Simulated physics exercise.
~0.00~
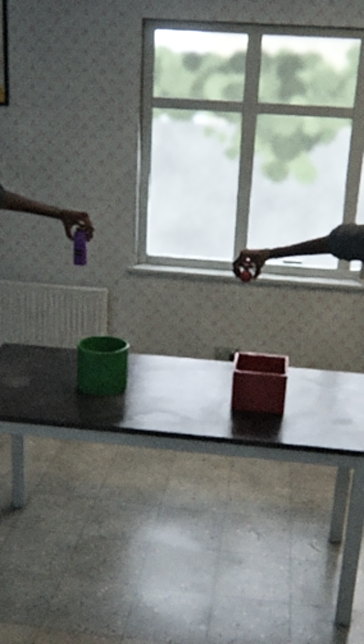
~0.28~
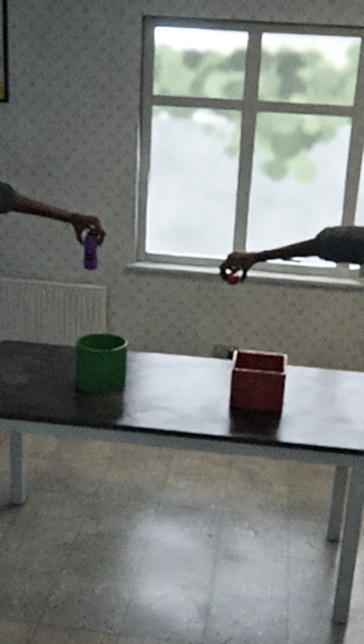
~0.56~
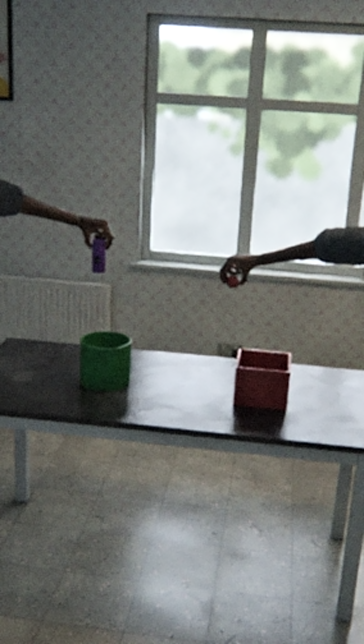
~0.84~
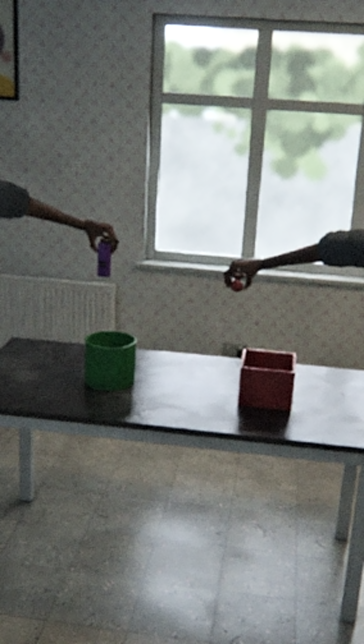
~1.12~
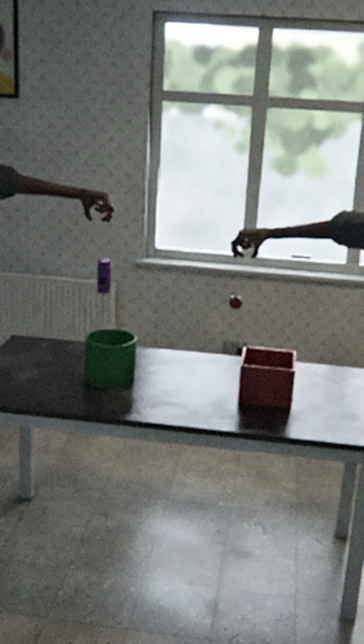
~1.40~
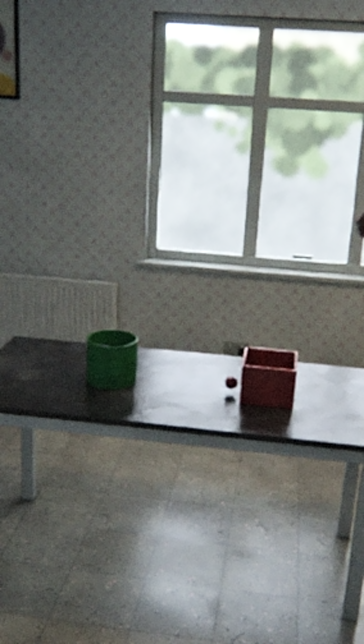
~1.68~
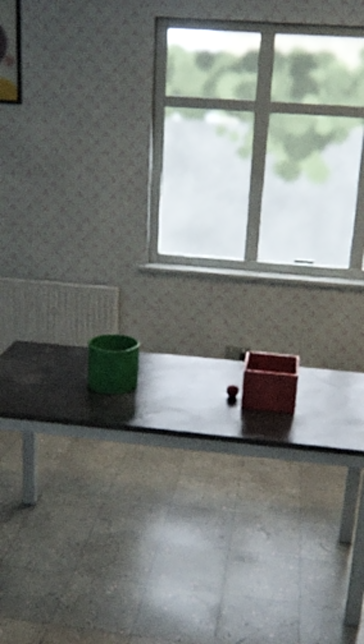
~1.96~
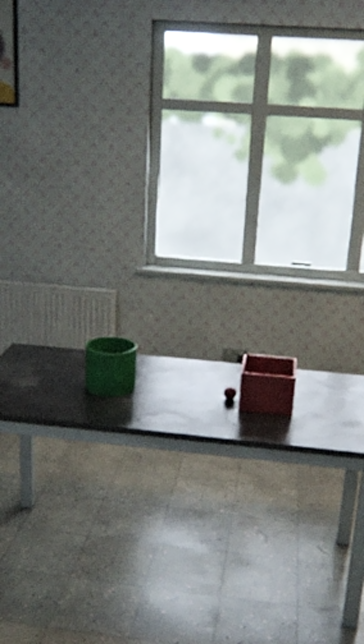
The video shows two hands holding a purple cylindrical object and a small red tomato above a table with a green bin and a red crate. Both hands let go and withdraw; the purple object drops into the bin, while the tomato lands on the table left of the crate.
